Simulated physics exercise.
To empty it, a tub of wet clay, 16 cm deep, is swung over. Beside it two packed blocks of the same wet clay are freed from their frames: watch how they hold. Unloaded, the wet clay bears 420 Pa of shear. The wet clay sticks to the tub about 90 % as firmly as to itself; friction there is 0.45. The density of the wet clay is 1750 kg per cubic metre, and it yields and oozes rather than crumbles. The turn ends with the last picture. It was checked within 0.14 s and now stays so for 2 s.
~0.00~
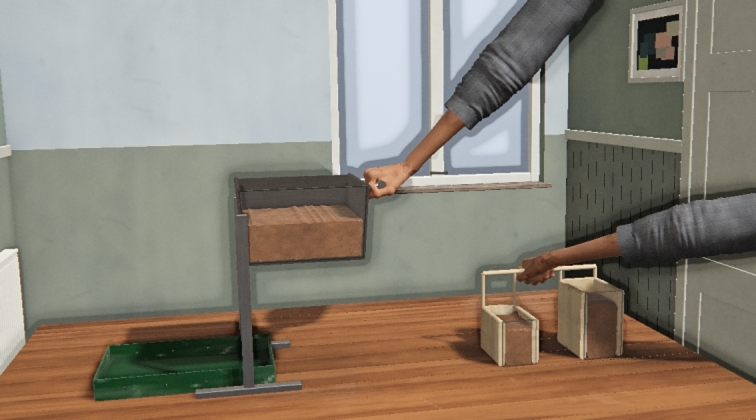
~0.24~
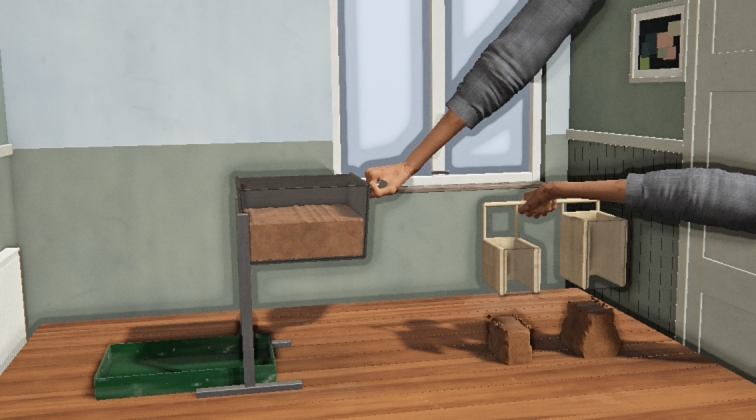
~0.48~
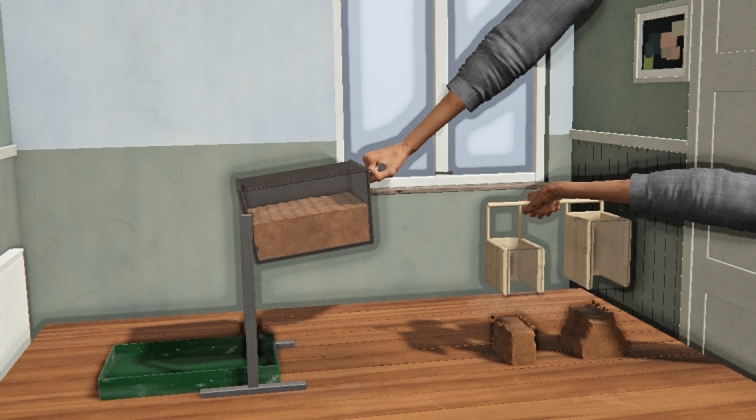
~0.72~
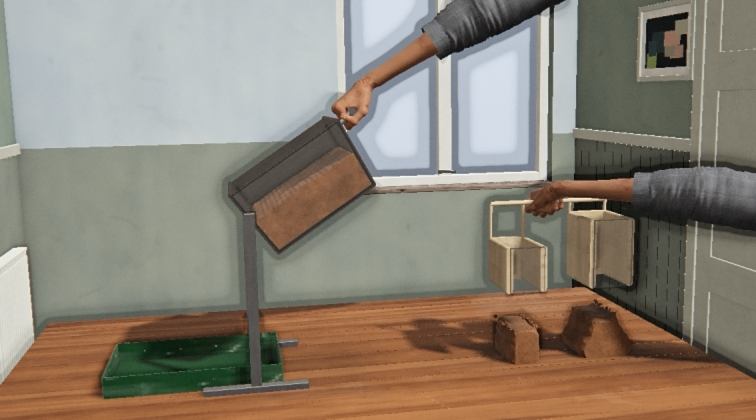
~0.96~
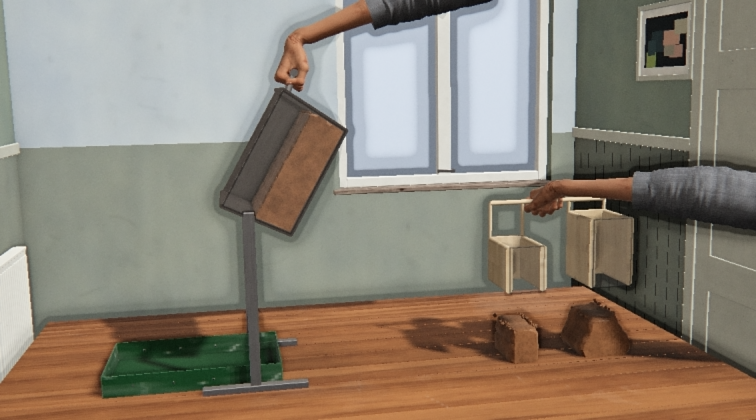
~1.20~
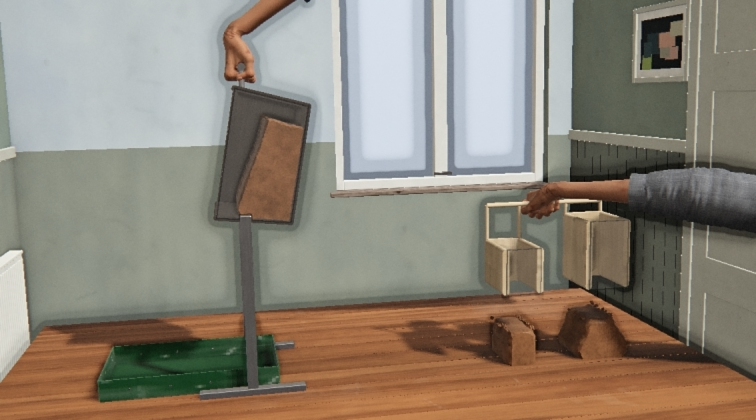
In a room with a wooden floor, one hand lifts two open molds off brown clay blocks, the right one slumping slightly, then another hand swings a clay-filled tub on a stand up and leftward until it is nearly upright.
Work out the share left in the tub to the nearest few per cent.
About 87 %.
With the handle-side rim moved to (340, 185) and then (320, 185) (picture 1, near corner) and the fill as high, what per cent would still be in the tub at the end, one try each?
In turn about 100 %, 100 %.
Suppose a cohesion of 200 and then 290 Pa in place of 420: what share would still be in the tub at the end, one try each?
In turn about 60 %, 65 %.
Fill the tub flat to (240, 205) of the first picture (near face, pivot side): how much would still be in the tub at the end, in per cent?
It would be near 55 %.
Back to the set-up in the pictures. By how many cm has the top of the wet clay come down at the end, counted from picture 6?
Roughly 10 cm.
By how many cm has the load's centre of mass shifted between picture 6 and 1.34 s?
About 4 cm.
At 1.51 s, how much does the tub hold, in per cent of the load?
Some 95 per cent.
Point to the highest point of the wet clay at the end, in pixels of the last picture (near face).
Around (247, 164).
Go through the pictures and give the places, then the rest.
The first frame shows handle-side rim at (365, 185), tilt 0 degrees; highest point of the wet clay at (360, 219); test blocks 9.3 cm, 14 cm high (left to right).
The second frame shows handle-side rim at (366, 185), tilt 0 degrees; highest point of the wet clay at (361, 219); test blocks 9.2 cm, 12 cm high (left to right).
The third frame shows handle-side rim at (365, 170), tilt 7 degrees; highest point of the wet clay at (361, 206); test blocks 9.2 cm, 11 cm high (left to right).
The fourth frame shows handle-side rim at (335, 122), tilt 33 degrees; highest point of the wet clay at (349, 155); test blocks 9.2 cm, 11 cm high (left to right).
The fifth frame shows handle-side rim at (281, 91), tilt 60 degrees; highest point of the wet clay at (314, 115); test blocks 9.2 cm, 11 cm high (left to right).
The sixth frame shows handle-side rim at (234, 90), tilt 79 degrees; highest point of the wet clay at (267, 120); test blocks 9.2 cm, 11 cm high (left to right).
By 1.34 s, the tub is at 79 degrees and holds 100 %.
By 1.51 s, the tub is at 79 degrees and holds 96 %.
By 1.68 s, the tub is at 79 degrees and holds 92 %.
By 1.85 s, the tub is at 79 degrees and holds 92 %.
By 3.20 s, at the end, the tub is at 79 degrees and holds 87 %.
